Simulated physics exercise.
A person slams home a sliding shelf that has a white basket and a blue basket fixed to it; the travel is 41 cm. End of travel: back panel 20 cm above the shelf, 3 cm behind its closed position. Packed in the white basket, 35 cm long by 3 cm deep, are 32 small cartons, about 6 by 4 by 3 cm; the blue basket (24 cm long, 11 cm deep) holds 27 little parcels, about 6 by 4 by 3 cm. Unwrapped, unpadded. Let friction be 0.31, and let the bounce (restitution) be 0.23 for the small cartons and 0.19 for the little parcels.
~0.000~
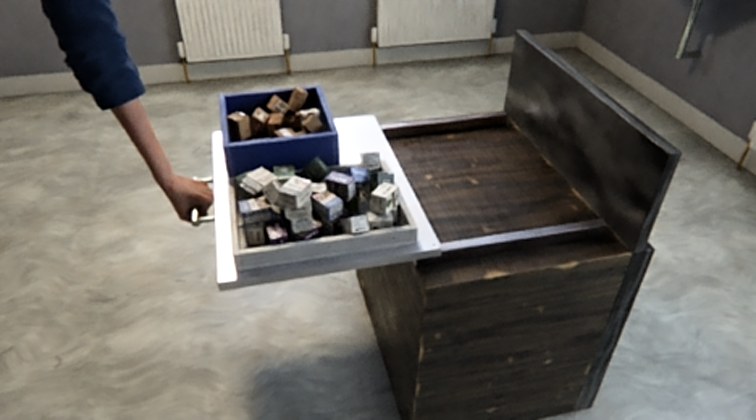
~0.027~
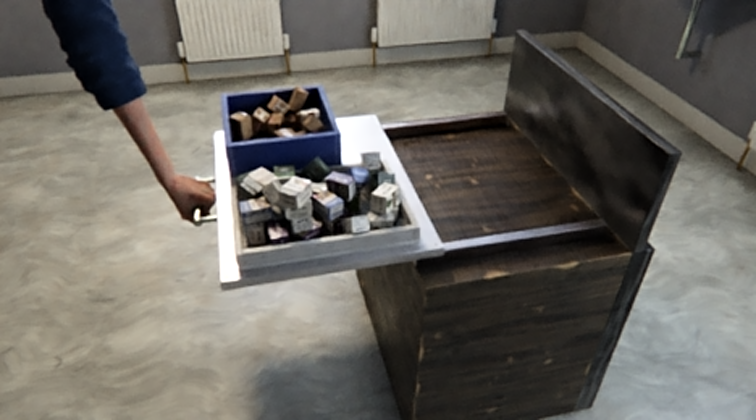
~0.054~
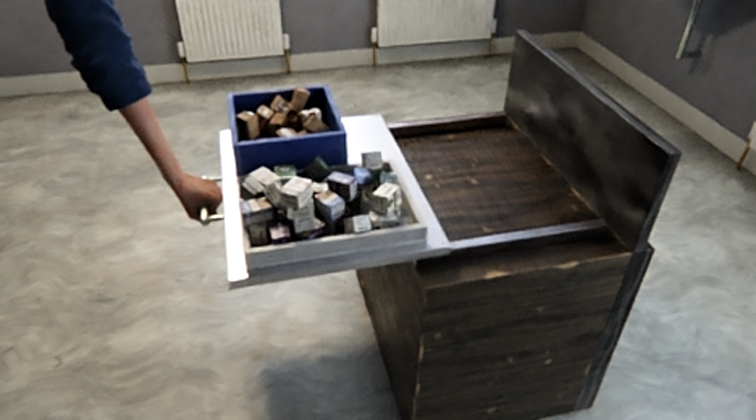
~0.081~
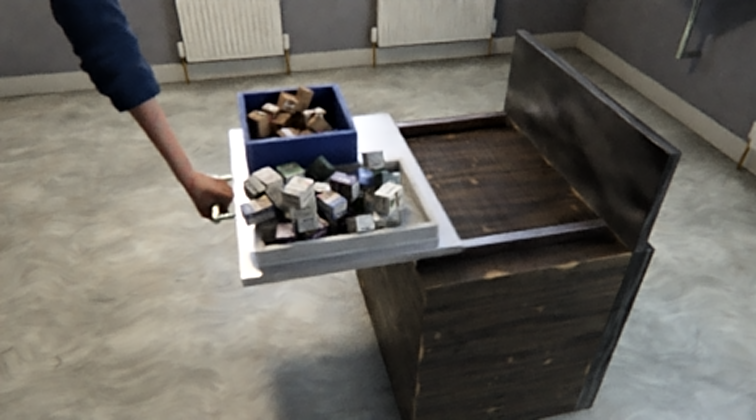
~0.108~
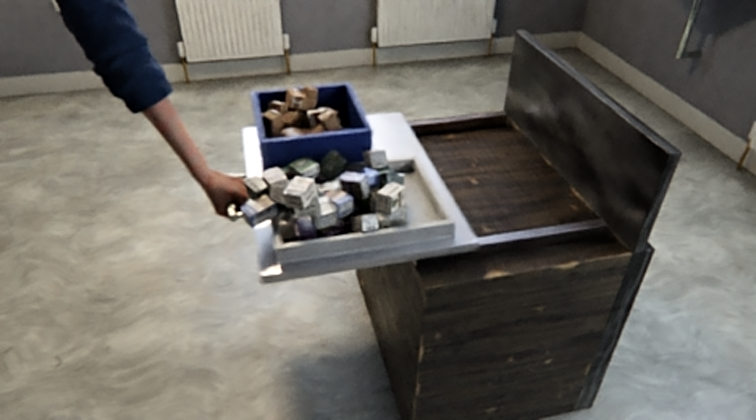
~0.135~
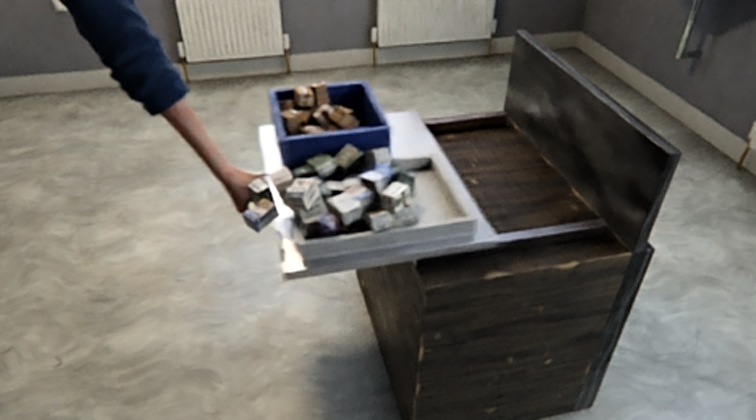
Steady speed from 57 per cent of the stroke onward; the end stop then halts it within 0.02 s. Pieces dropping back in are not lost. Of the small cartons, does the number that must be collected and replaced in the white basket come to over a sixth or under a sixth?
Over a sixth.
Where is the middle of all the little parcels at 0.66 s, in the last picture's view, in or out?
Their middle is around (444, 122).
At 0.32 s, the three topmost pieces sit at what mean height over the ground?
I'd say near 80 cm.
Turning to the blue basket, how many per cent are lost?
For the blue basket, 5 percent.
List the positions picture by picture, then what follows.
In the first frame (places track the rim corner closest to us here, unless another is named), white basket (239, 252); blue basket (by its farthest rim corner) (315, 86); 0 cm pushed; all still inside.
White basket (242, 252); blue basket (317, 86); 1 cm pushed, in the second frame.
White basket (250, 251); blue basket (323, 86); 2 cm pushed, in the third frame.
White basket (263, 249); blue basket (332, 85); 5 cm pushed, in the fourth frame.
White basket (282, 246); blue basket (345, 84); 8 cm pushed; 2 out, the lowest carton at (259, 211), in the fifth frame.
White basket (305, 243); blue basket (362, 82); 13 cm pushed; 3 out, the lowest carton at (261, 215), in the sixth frame.
After 0.24 s, the shelf hits its stop.
After 0.32 s, the white basket is down by 8 of 32 and the blue basket has all 27.
After 0.44 s, the white basket is down by 13 of 32 and the blue basket is down by 1 of 27.
After 0.66 s, the white basket is down by 12 of 32 and the blue basket is down by 2 of 27.
Outcome (at 1.10 s), the white basket is down by 12 of 32 and the blue basket is down by 2 of 27. Asked share, 12 of 32, 38 per cent.
